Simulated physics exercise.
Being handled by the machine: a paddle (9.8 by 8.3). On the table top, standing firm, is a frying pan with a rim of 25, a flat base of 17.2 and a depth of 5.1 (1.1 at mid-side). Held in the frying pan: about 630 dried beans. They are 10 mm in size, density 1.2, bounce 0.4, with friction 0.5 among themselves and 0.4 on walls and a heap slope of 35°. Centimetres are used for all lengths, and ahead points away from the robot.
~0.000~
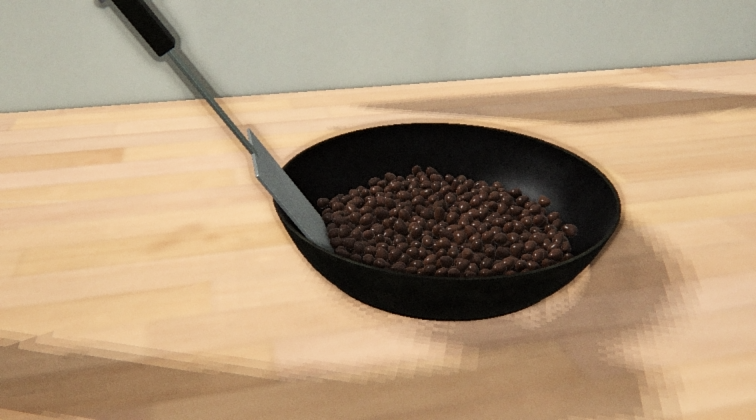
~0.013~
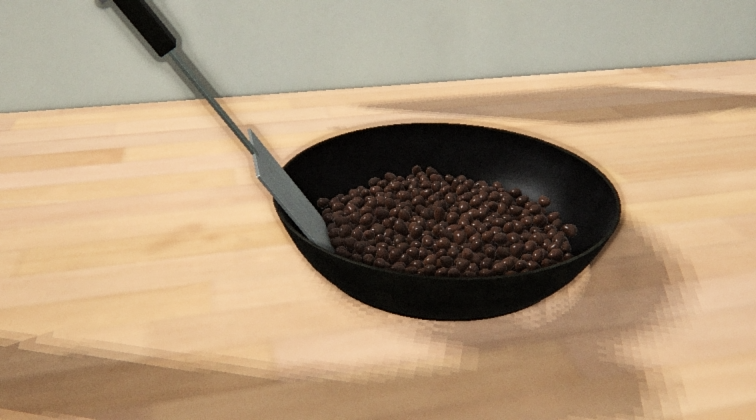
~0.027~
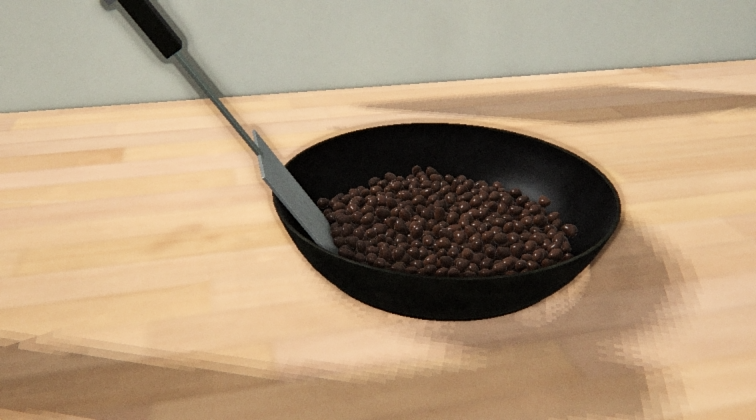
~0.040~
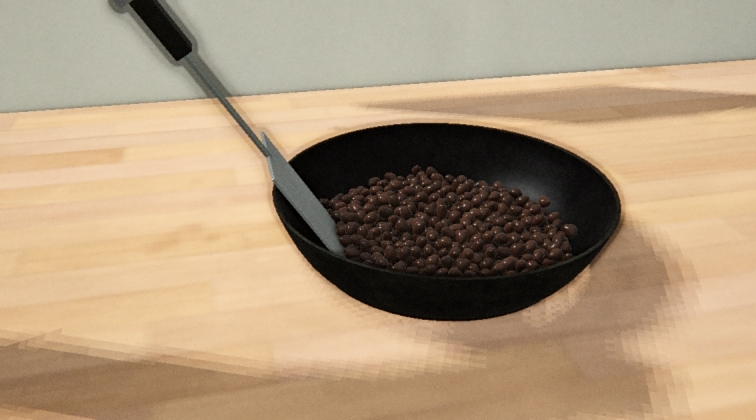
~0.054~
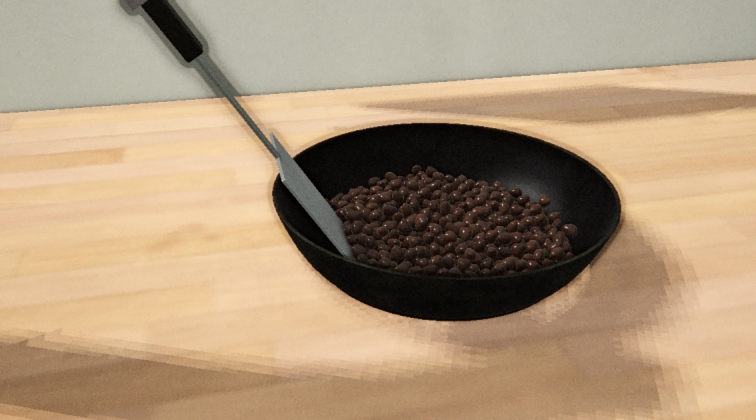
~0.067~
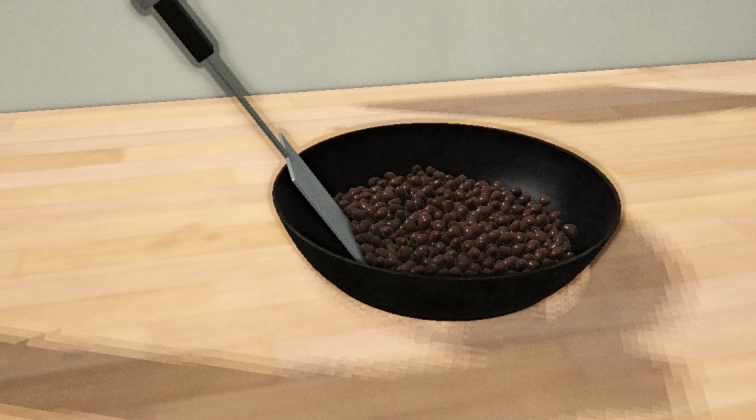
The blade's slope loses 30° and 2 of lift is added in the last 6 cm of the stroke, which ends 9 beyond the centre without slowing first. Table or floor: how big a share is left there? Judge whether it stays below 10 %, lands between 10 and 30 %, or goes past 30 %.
It stays below 10 %.
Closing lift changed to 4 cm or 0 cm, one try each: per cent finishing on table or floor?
Roughly 5 per cent, then 10 per cent.
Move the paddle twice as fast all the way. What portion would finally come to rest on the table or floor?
I'd say close to 20 per cent.
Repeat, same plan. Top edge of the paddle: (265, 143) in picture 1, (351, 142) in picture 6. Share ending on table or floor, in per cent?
Off the vessel, on the table or floor: Some 25 percent.
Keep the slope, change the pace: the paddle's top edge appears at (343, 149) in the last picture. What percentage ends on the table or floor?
Share: Roughly 20 %.
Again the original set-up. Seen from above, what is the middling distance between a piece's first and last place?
Level distance of around 5 cm.
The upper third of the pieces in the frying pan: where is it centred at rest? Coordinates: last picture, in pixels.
(556, 185).
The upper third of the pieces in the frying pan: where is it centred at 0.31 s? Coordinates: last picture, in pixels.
It is centred at roughly (556, 189).
After 0.19 s, sloping 58°, highest piece 4 above the table; 628 in the frying pan.
After 0.31 s, sloping 47°, highest piece 7 above the table; 626 in the frying pan, 2 on the blade or in flight.
After 0.57 s, sloping 28°, highest piece 7 above the table; 589 in the frying pan, 36 on the table or floor, 3 on the blade or in flight.
After 1.62 s, sloping 28°, highest piece 6 above the table; 587 in the frying pan, 41 on the table or floor.
In the end, 587 in the frying pan, 41 on the table or floor. That is 7 % on the table or floor.
